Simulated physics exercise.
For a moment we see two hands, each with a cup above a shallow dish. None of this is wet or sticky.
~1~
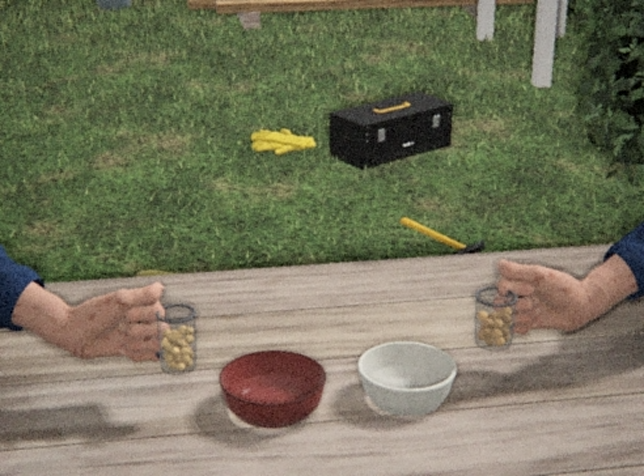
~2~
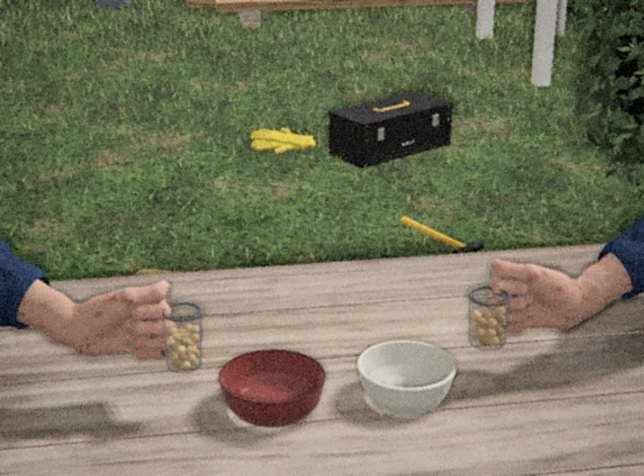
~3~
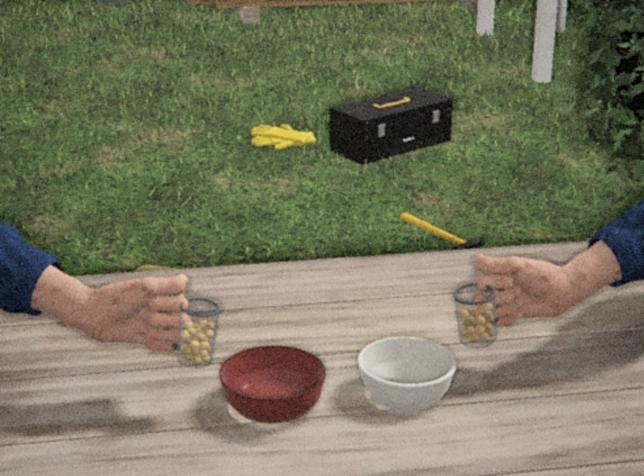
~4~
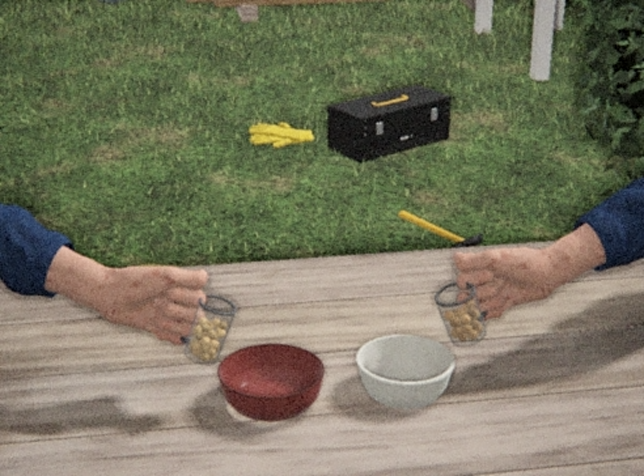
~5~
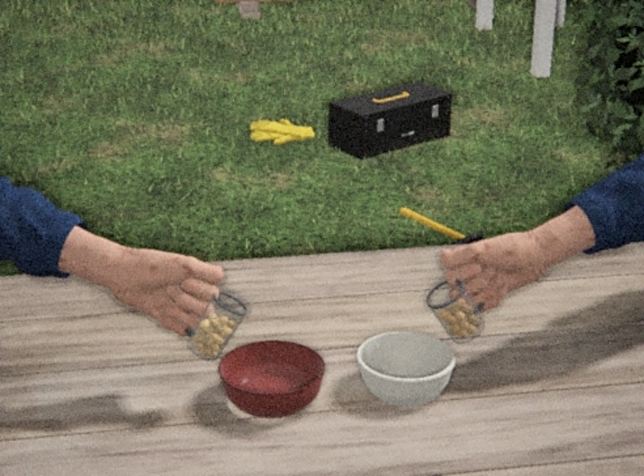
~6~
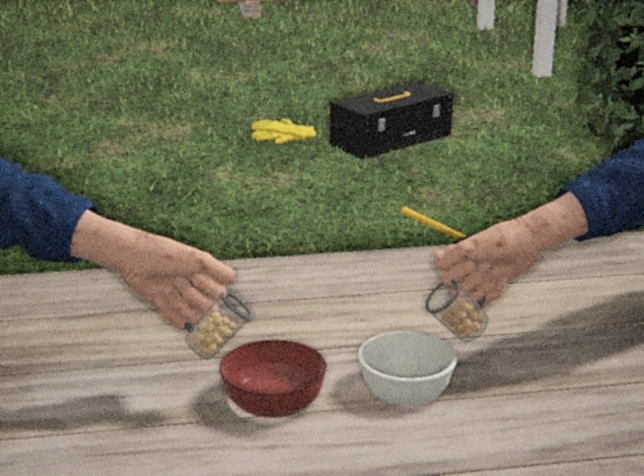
Two hands, each holding a clear cup of small round tan pieces, start upright on either side of a red bowl and a pale bowl on a wooden table. They move inward, then tilt the cups steadily toward the bowls, which remain empty, with grass and a black toolbox behind.
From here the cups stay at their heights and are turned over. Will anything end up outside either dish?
Outcome: Left dish: Full capture. Right dish: Full capture.
Then, 0.40 s on from there, left, the whole lot still in the cup; right, the whole lot still in the cup.
Then, 0.76 s on from there, left, the bulk still in the cup, a little in the dish, a little in the air; right, near two thirds still in the cup, near a quarter in the dish, a little in the air.
Then, 1.06 s on from there, left, all but a few in the dish, a little in the air; right, the whole lot in the dish.
In the end, left, the whole lot in the dish, none at all outside the dish; right, the whole lot in the dish, none at all outside the dish.
